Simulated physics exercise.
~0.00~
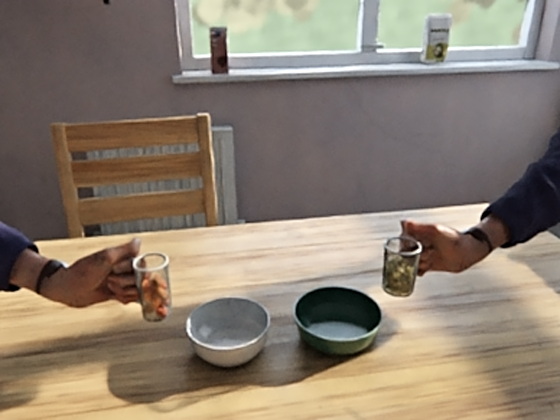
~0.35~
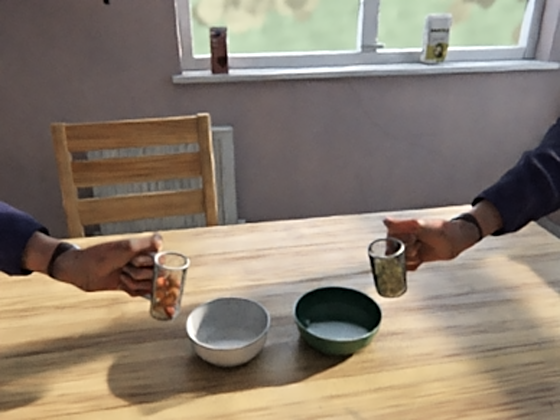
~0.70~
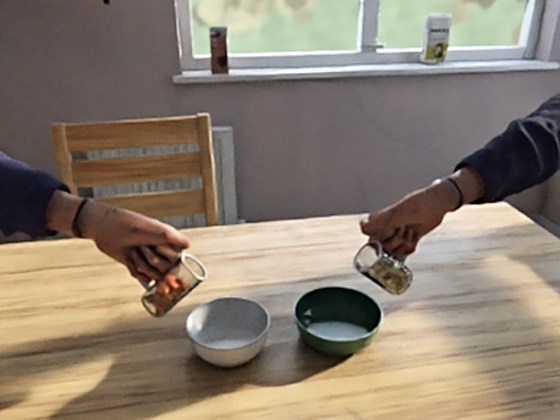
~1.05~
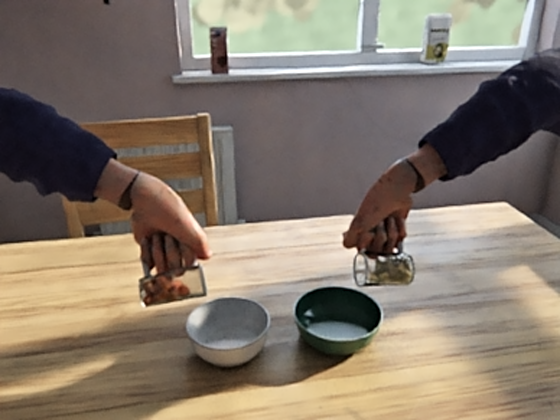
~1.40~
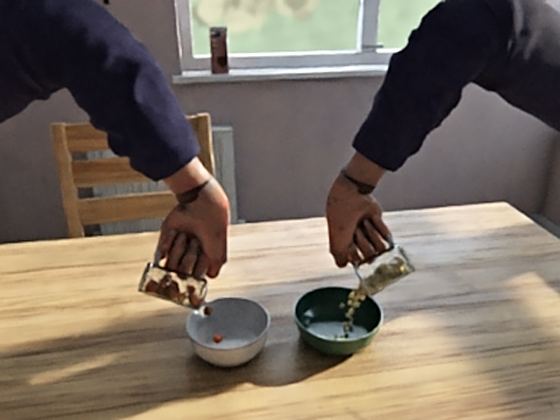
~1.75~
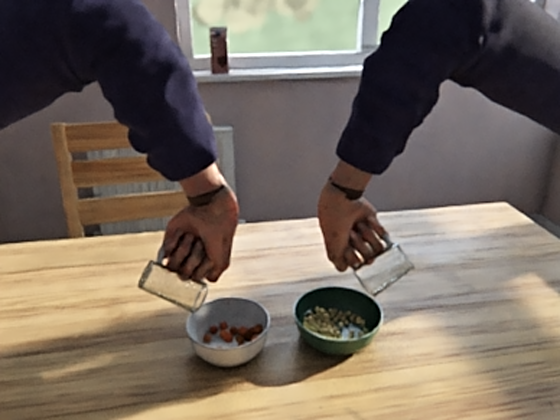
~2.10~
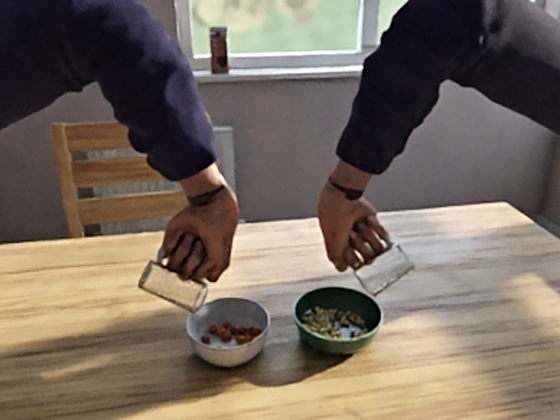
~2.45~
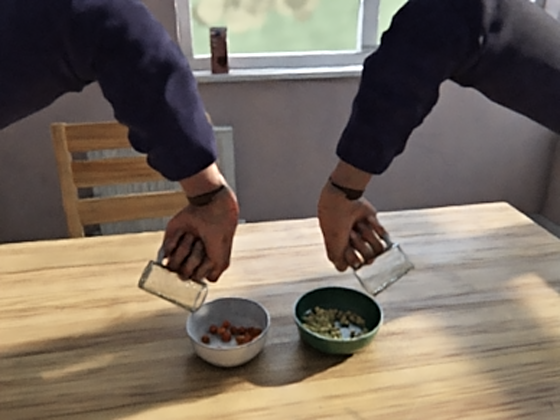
At a wooden table by a window, two hands held clear cups of small reddish and greenish pieces above a white bowl and a green bowl, then tipped them over until everything had fallen into the bowls, leaving the upturned cups empty.
